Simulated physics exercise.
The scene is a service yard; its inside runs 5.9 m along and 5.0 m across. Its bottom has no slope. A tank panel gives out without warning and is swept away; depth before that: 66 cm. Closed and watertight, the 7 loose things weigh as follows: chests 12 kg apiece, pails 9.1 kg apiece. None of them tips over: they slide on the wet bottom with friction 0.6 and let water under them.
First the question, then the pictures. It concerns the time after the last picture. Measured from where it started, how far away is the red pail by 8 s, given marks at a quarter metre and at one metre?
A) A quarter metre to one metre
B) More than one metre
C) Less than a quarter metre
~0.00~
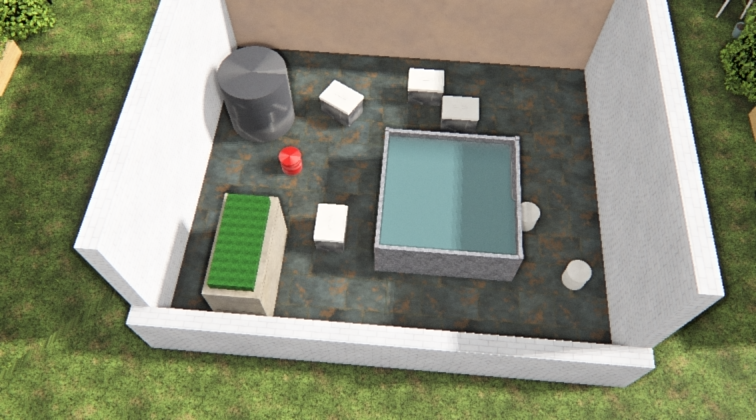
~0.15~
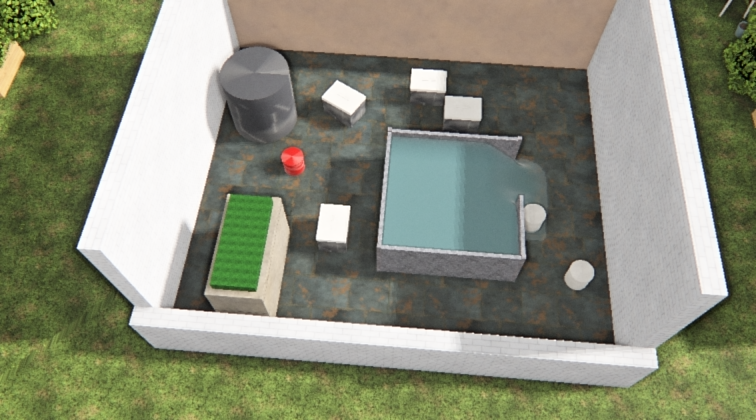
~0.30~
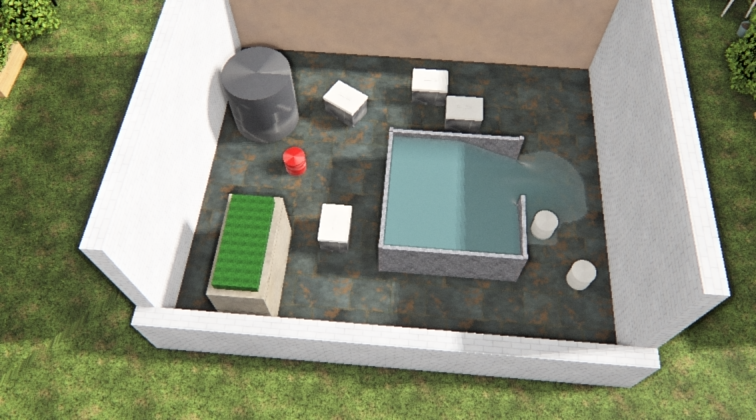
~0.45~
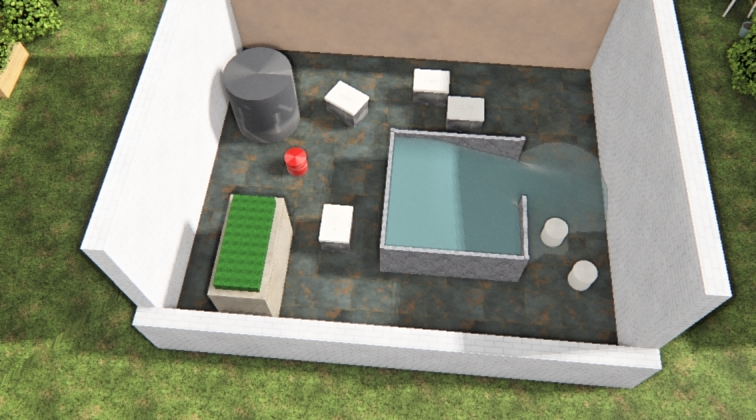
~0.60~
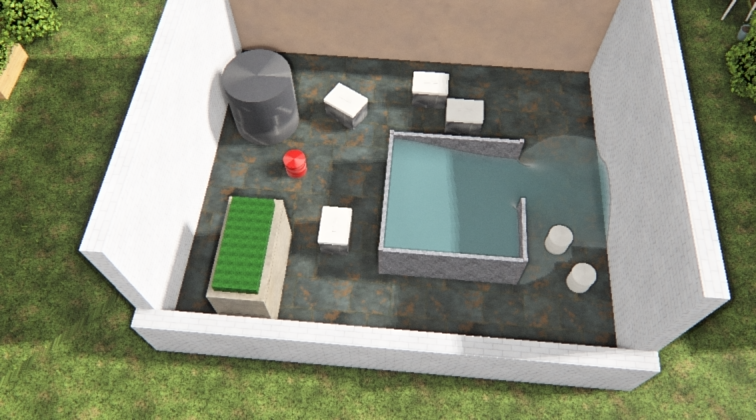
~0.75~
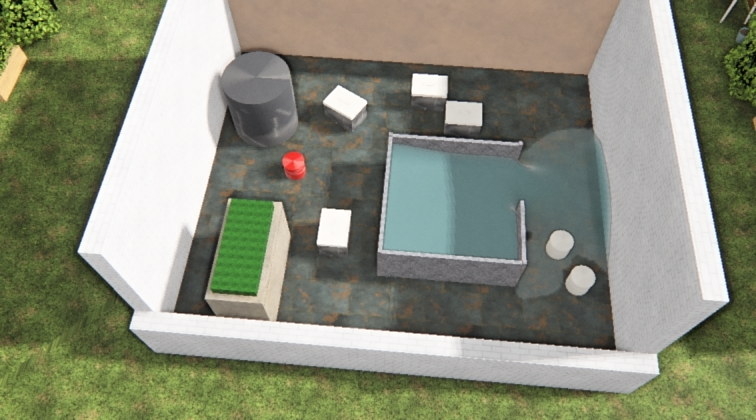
A, A quarter metre to one metre.
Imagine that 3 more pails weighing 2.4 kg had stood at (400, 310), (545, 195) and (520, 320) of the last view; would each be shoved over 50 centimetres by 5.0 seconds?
Respectively: Greater, greater, greater.
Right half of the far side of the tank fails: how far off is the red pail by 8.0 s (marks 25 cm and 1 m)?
The answer: The red pail stays more or less still.
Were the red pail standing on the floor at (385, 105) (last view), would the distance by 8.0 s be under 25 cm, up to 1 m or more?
Outcome: It is shifted a bit.
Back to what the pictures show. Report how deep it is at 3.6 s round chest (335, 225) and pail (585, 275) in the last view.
About 1 and 8 cm.
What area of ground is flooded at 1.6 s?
My estimate is roughly 8.5 m2.
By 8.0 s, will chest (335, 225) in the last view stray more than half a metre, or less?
It stayed inside.
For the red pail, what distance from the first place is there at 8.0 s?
60 cm.
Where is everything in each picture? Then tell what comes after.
In the first picture, the red pail at (290, 156) rests on the ground; water covers 3.3 m2; 0 of 7 have shifted.
In the second picture, the red pail at (292, 156), on the bottom; 3.8 m2 under water; 0 of 7 have shifted.
In the third picture, the red pail at (294, 156) rests on the ground; water covers 4.5 m2; 1 of 7 have shifted.
In the fourth picture, the red pail at (295, 157), on the bottom; 5.3 m2 under water; 1 of 7 have shifted.
In the fifth picture, the red pail at (294, 159) rests on the ground; water covers 5.8 m2; 1 of 7 have shifted.
In the sixth picture, the red pail at (293, 161) rests on the ground; water covers 6.2 m2; 1 of 7 have shifted.
After 1.6 s the red pail is near (293, 161), 0.0 m from its start, aground; 0 afloat.
After 3.6 s the red pail is near (293, 161), 0.0 m from its start, aground; 0 afloat.
After 5.6 s the red pail is near (293, 161), 0.0 m from its start, aground; 1 afloat.
After 8.0 s the red pail is near (254, 171), 0.6 m from its start, aground; 4 afloat.
